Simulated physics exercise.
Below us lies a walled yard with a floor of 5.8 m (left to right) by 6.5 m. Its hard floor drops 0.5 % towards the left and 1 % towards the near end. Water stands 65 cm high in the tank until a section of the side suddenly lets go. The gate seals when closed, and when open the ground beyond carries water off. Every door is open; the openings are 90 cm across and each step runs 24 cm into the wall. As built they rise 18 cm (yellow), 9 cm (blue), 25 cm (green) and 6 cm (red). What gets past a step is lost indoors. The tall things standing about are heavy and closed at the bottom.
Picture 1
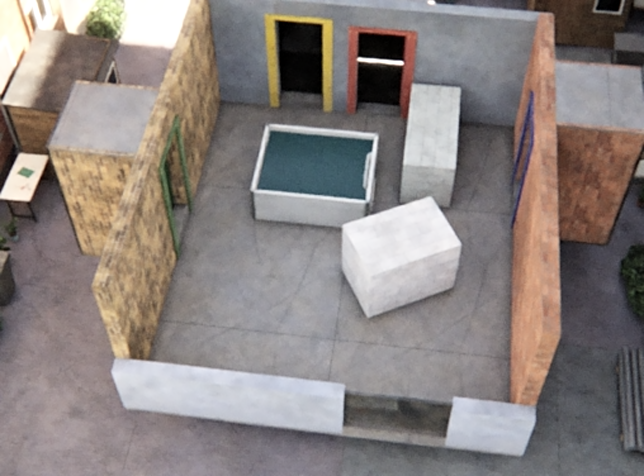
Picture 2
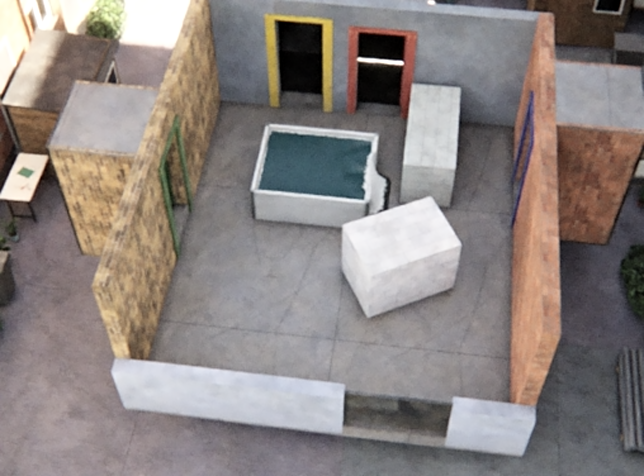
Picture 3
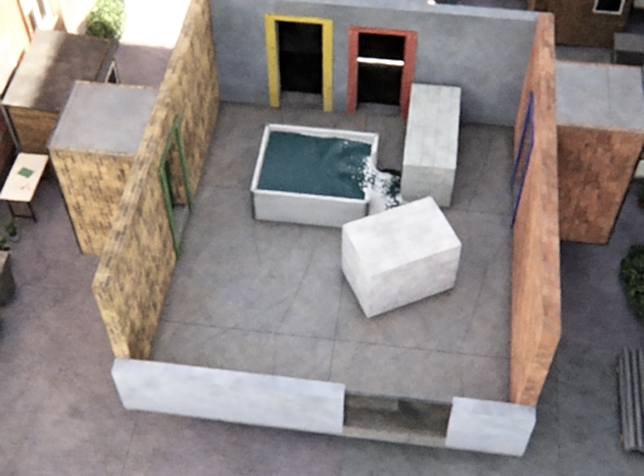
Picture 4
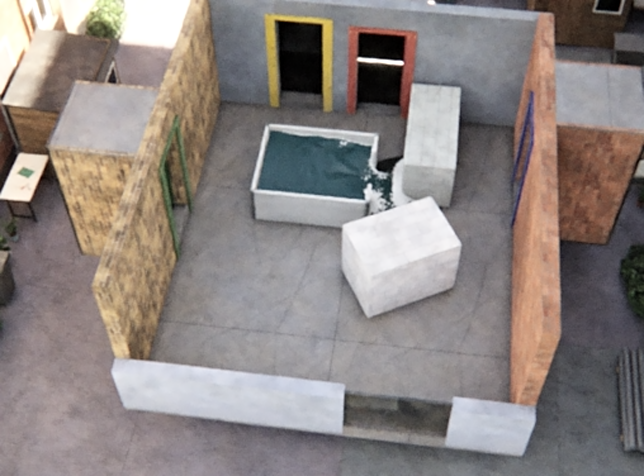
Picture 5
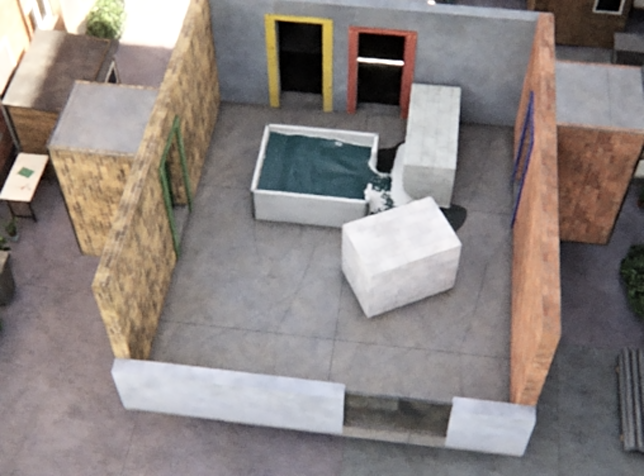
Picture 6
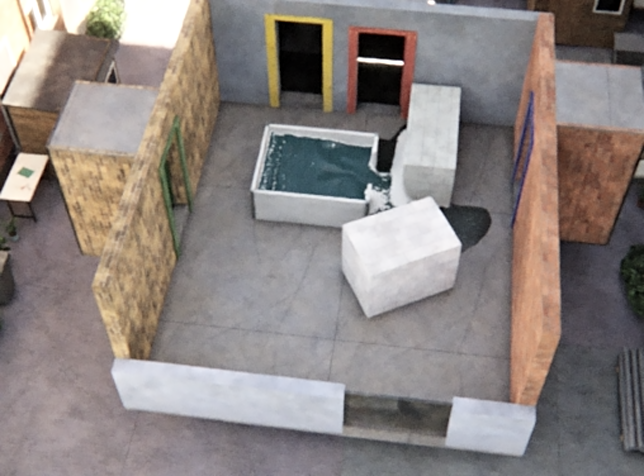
At the start, a white tank of still, dark green water sits in a walled yard near two pale blocks. Water then breaks out through a gap in its right side, churning white between the blocks, and a dark patch emerges beyond them and spreads rightward across the floor.
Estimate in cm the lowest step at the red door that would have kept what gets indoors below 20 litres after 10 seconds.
Close to 21 cm is just enough.
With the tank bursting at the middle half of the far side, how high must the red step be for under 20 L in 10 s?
About 22 cm.
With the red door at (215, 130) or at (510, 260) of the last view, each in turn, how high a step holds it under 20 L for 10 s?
Roughly 10.0 and 15 cm.
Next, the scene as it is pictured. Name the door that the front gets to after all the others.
It is the green one.
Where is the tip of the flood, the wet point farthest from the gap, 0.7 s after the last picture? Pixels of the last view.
Around (511, 304).
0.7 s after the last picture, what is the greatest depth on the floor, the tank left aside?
Up to some 49 cm.
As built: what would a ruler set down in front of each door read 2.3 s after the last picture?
In cm: Yellow 4, blue 9, green 0, red 5.
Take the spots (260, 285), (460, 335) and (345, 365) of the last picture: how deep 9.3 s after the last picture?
In that order: 5, 2 and 3 cm.
Then, 0.7 s after the last picture water covers 20 % of the floor, deepest (49 cm) near (393, 194); 5 cm at the red door, 21 litres in over its 6 cm step.
Then, 2.3 s after the last picture water covers 50 % of the floor, deepest (28 cm) near (393, 194); 5 cm at the red door, 180 litres in over its 6 cm step.
Then, 9.3 s after the last picture water covers 95 % of the floor, deepest (12 cm) near (142, 388); 6 cm at the red door, 304 litres in over its 6 cm step.
At the red door as built, the water peaked near 12 cm, 3.9 s after the last picture.
With a step of 18.5 cm, 42 litres would have come in within the 10 s; with 24.5 cm, 7 litres. So under 20 litres takes about 21 cm.
